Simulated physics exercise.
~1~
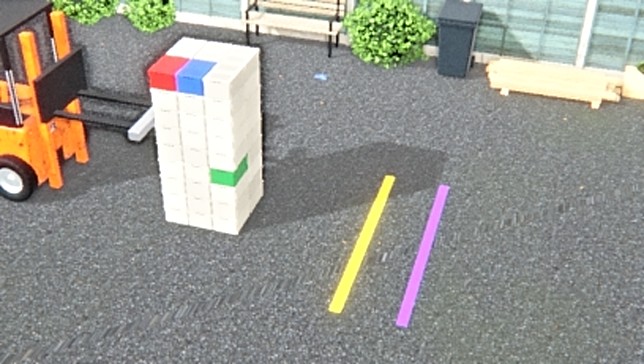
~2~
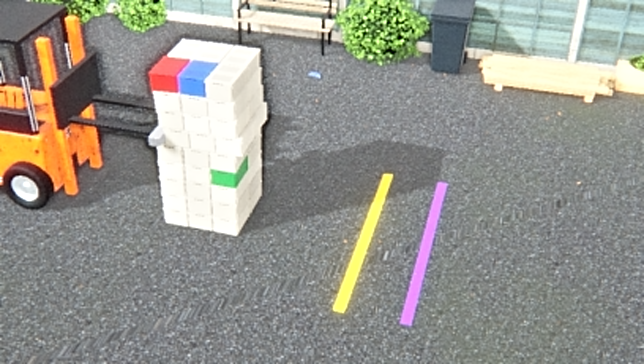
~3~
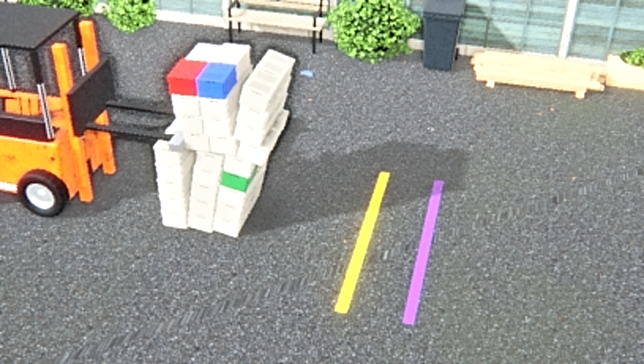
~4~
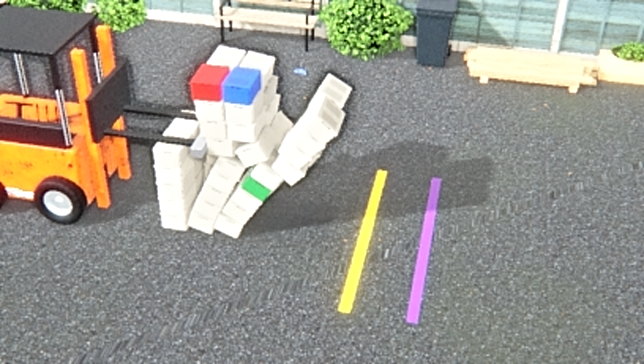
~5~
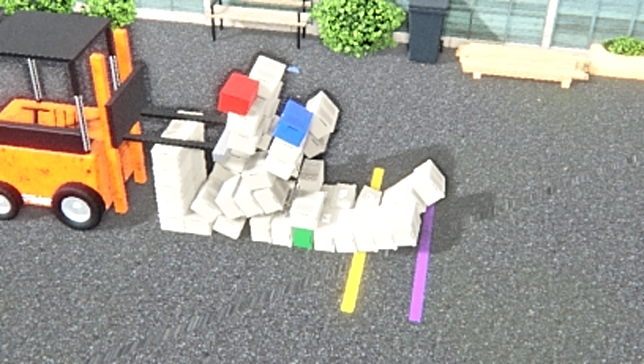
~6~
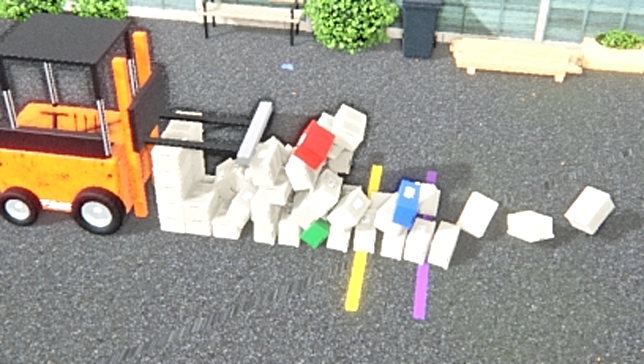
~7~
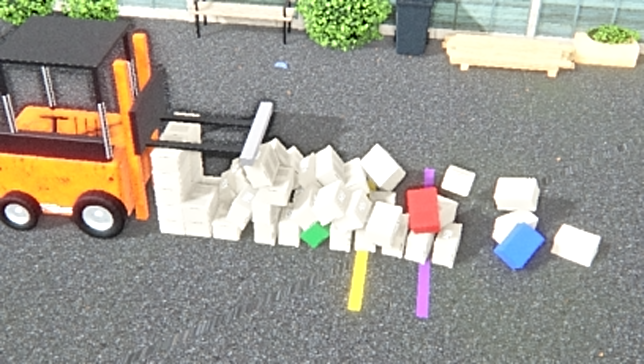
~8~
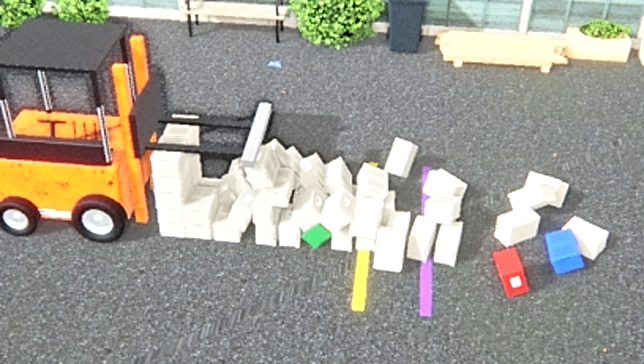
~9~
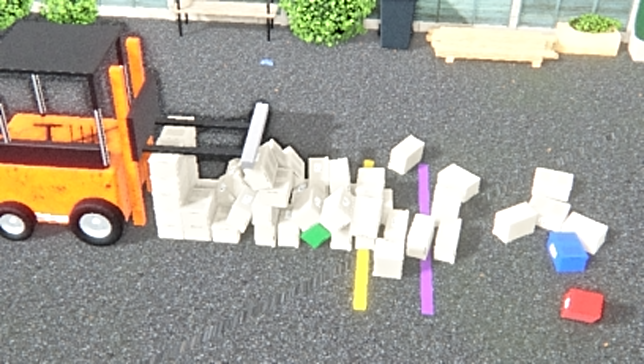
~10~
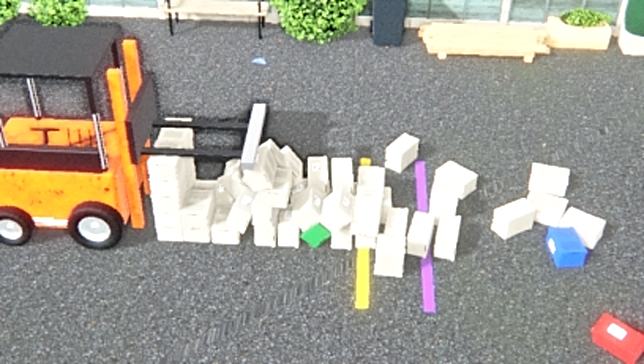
In the video, a forklift drives right and pushes a bar into a tall stack of white blocks, which topples across a yellow and a purple line. The green block stops short of the yellow line, while the red and blue ones land beyond both, the red farthest right.
